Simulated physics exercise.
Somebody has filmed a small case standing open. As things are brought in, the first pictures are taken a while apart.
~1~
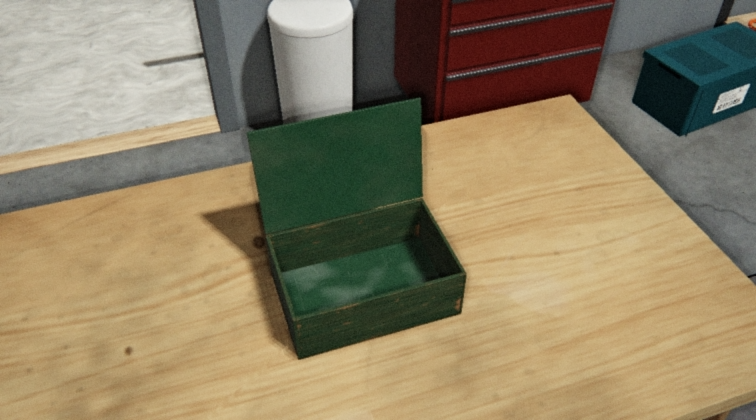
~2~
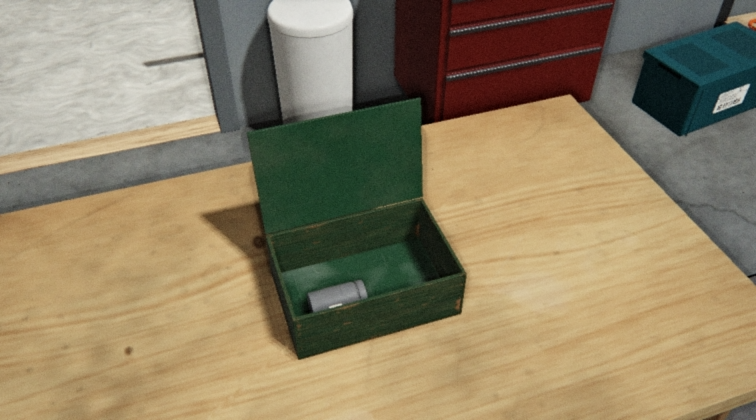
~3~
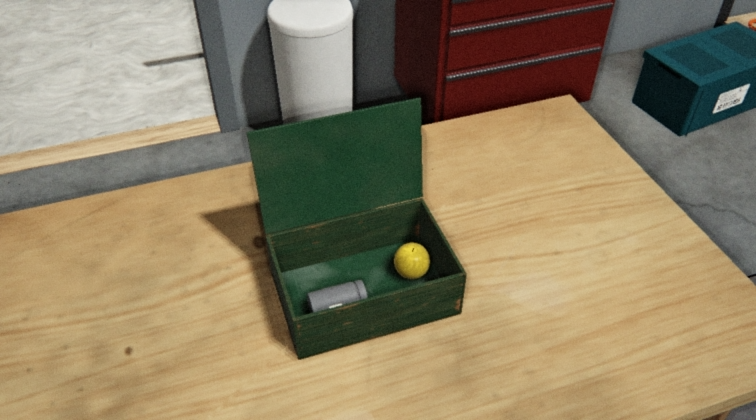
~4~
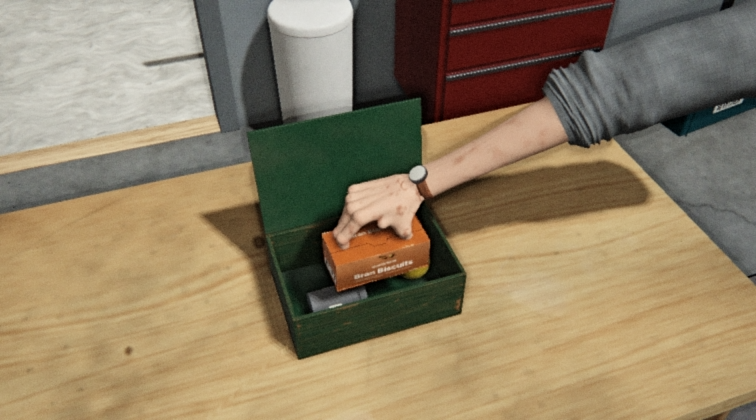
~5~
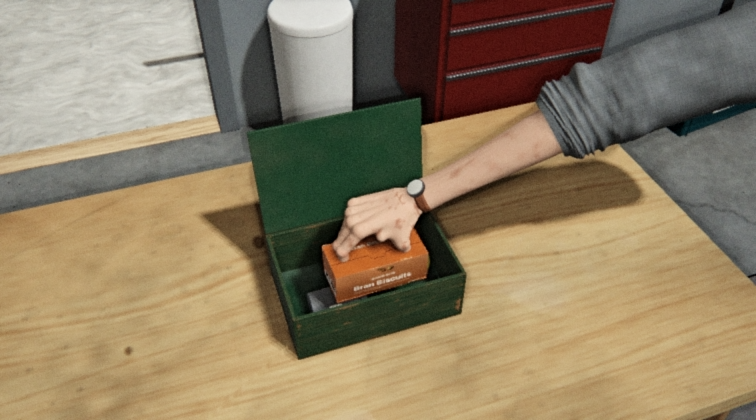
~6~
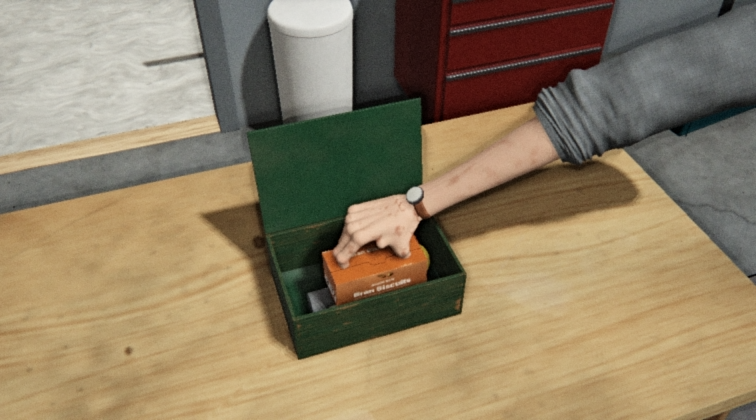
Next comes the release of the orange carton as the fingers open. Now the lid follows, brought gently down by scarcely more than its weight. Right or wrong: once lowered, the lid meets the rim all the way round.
Right.
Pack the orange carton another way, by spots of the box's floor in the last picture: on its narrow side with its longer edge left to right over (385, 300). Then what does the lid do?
Then the lid comes down fully.
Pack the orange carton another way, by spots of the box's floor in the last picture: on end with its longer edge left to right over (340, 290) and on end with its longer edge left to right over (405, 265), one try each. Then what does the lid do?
With the first packing the lid is left gaping; with the second it lowers fully.
Then, 0.90 s after the last picture, lid starting down; orange carton on its side near (381, 297); grey shaker rolled well along; yellow apple rolled a little.
Then, 1.80 s after the last picture, lid 43° above the rim; orange carton on its side near (381, 297); grey shaker rolled well along; yellow apple rolled about its own width.
At rest, lid shut; tipped over in the box, orange carton; moved from the start, grey shaker and yellow apple. Seen from the same camera at the end, orange carton near (381, 297).
